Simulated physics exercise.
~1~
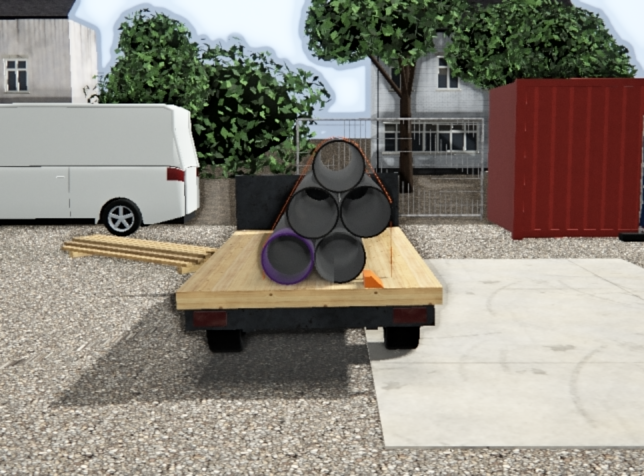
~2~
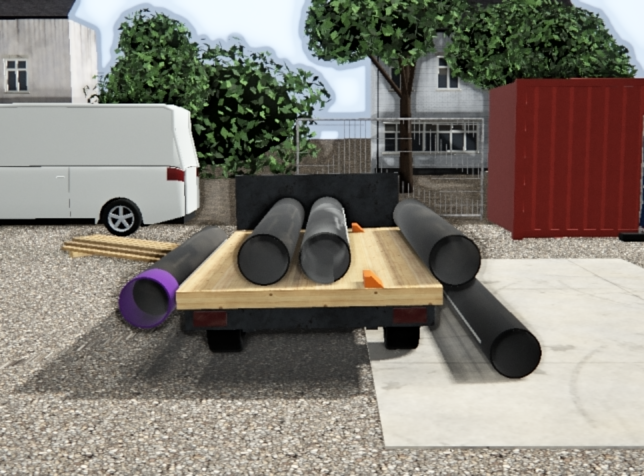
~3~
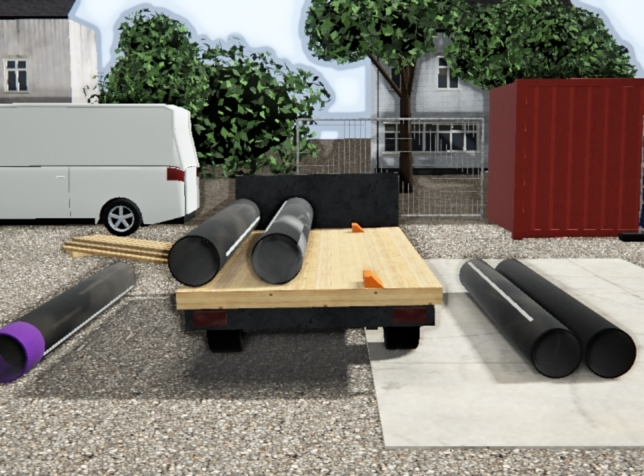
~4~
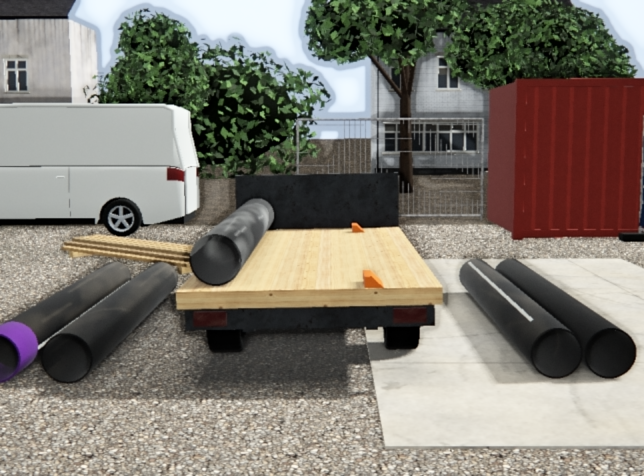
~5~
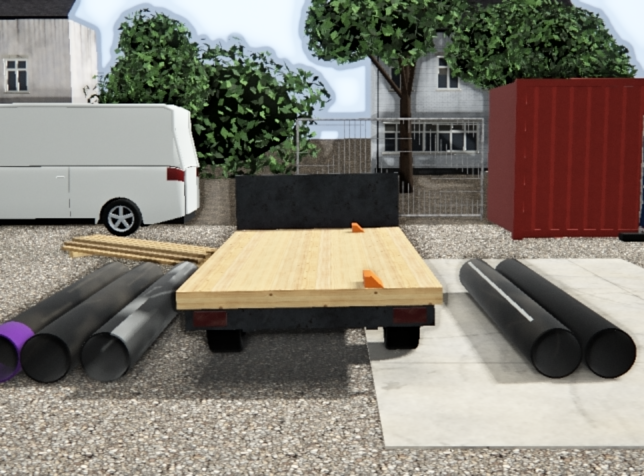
Five dark pipes stacked on a flat trailer spilling off both sides, the purple-ended one dropping left, leaving the deck empty.
